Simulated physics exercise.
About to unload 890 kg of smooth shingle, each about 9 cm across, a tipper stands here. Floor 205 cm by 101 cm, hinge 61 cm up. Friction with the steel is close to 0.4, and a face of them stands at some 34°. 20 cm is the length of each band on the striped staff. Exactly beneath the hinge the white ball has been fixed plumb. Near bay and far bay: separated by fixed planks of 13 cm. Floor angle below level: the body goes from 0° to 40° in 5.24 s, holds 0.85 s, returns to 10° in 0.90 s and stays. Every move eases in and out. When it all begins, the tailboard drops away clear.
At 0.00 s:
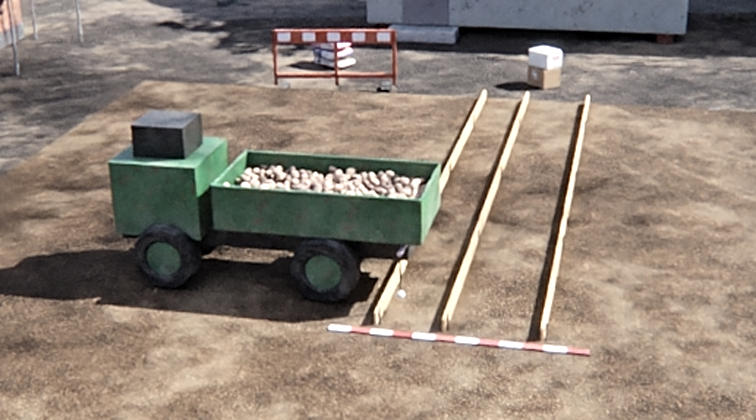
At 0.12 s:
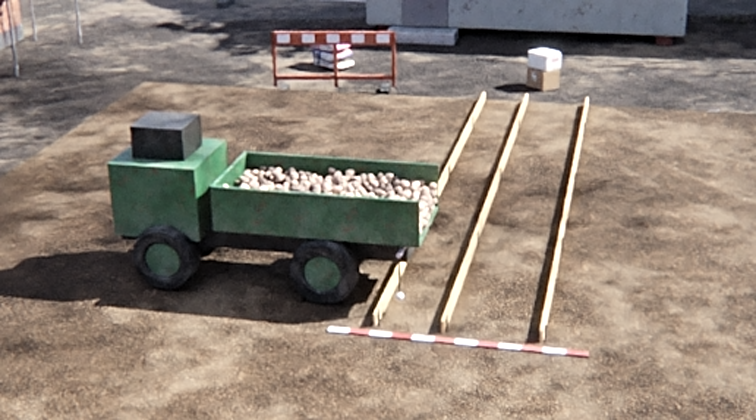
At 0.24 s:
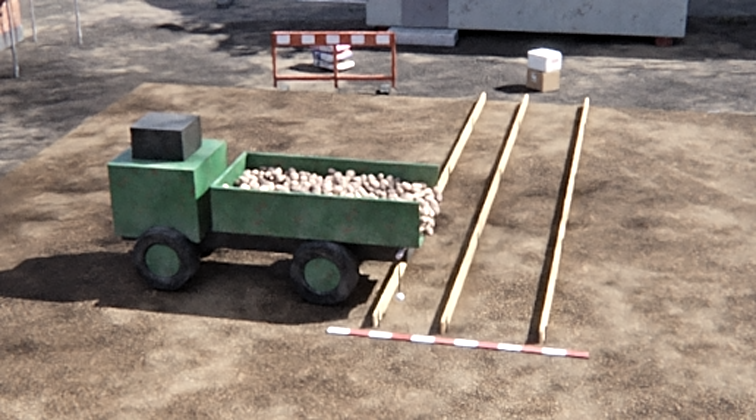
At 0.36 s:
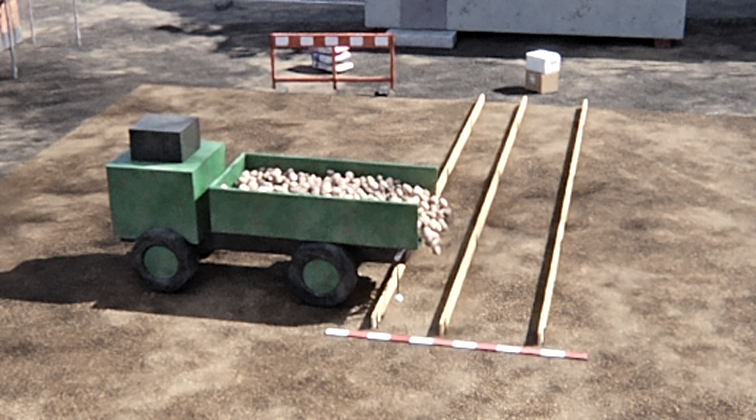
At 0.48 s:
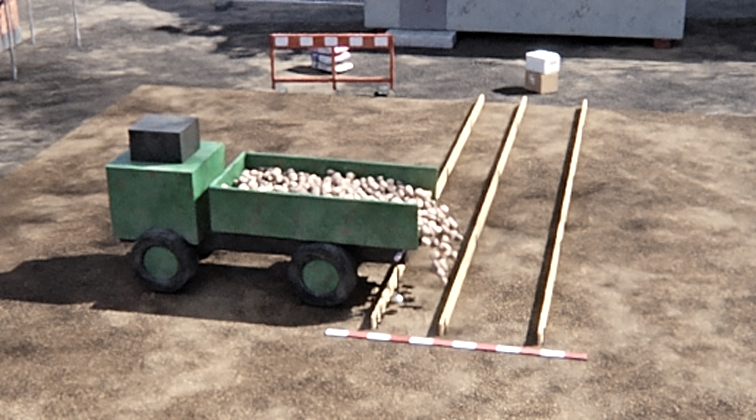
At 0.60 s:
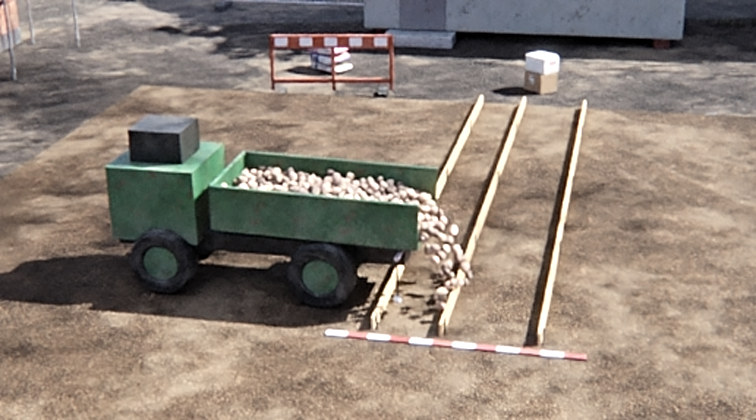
On a sunlit dirt yard, a green tipper truck's load of pinkish stones starts spilling from its right end onto wooden strips.
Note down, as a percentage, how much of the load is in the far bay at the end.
Approximately 75 out of 100.
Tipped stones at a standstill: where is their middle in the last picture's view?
Their middle lands near (484, 286).
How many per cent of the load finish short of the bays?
Around 0 per cent of the load ends up there.
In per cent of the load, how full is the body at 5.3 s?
About 0% remains inside.
After 3.9 s the floor is at 34°; 19 % in the body, 26 % in the near bay, 56 % in the far bay; the foremost stones are at (543, 290).
After 5.3 s the floor is at 40°; 0 % in the body, 25 % in the near bay, 73 % in the far bay, 2 % past the last board; the foremost stones are at (575, 295).
After 7.4 s the floor is at 10°; 0 % in the body, 25 % in the near bay, 73 % in the far bay, 2 % past the last board; the foremost stones are at (574, 298).
After 10.2 s the floor is at 10°; 0 % in the body, 25 % in the near bay, 73 % in the far bay, 2 % past the last board; the foremost stones are at (574, 298).
